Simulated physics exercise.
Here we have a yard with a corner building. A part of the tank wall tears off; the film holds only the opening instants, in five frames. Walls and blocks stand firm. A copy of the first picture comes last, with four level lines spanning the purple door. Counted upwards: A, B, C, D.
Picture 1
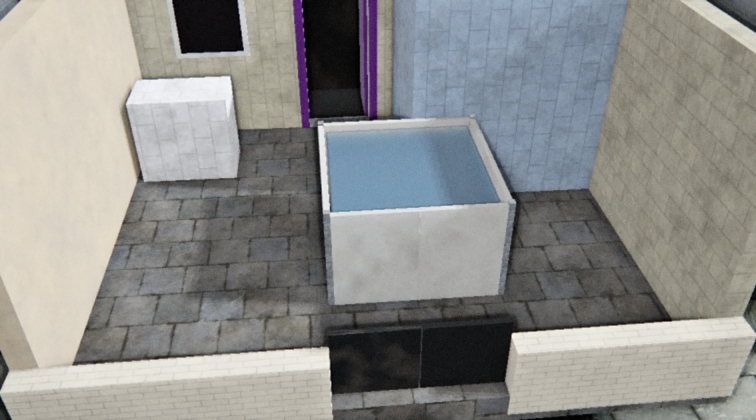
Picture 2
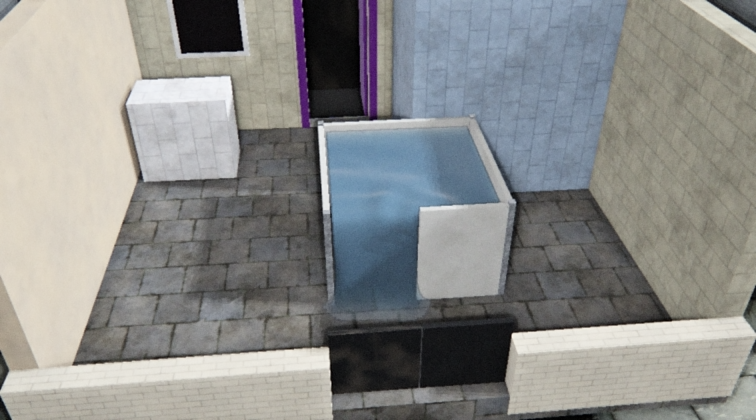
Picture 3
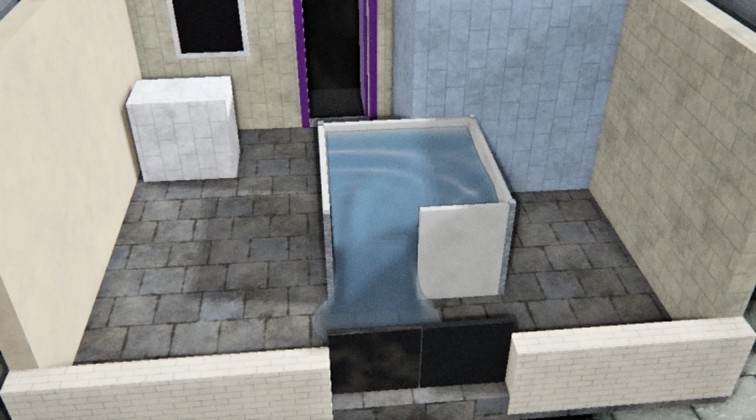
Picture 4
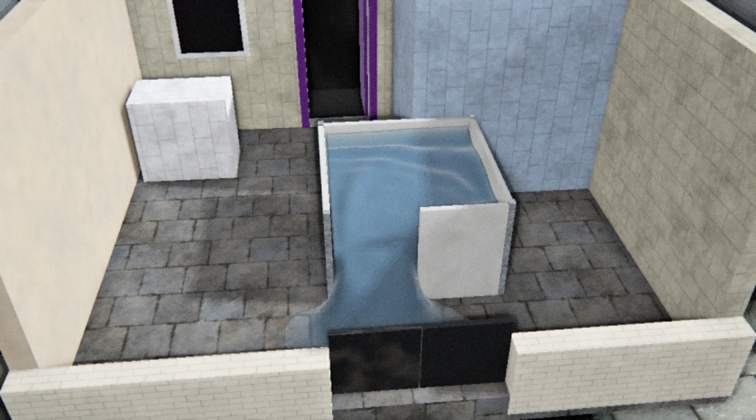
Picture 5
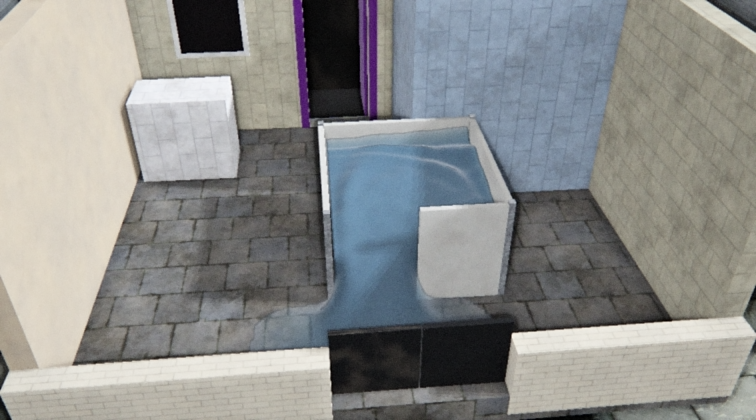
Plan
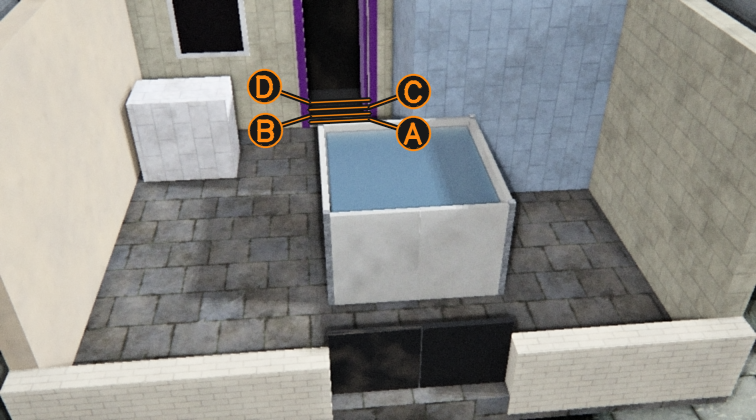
In the video, a white-walled tank of still water stands in a paved yard before a purple doorway; the left part of its front wall disappears, and water pours out toward the dark gate, spreading left across the paving.
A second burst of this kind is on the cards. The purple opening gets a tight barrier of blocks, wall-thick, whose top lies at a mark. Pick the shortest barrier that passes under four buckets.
Go for B.
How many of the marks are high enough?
Three.
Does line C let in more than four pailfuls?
No, not at all.
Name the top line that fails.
That is line A.
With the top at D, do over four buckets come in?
No.
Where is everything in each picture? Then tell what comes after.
Water in the tank at rest, its middle at (407, 167); foot of the purple doorway at (340, 126); shut gate at (421, 336).
Water covers 1 % of the ground and shows as far out as (328, 305).
Water covers 4 % of the ground and shows as far out as (423, 305).
Water covers 8 % of the ground and shows as far out as (305, 322).
Water covers 11 % of the ground and shows as far out as (287, 319).
On the marked copy, A at (340, 120); B at (339, 114); C at (339, 108); D at (339, 101); from the bottom up A, B, C, D.
If A is chosen, some 20 bucketfuls get in.
If B is chosen, a splash gets over, under a bucket.
If C is chosen, nothing gets over.
If D is chosen, nothing gets over.
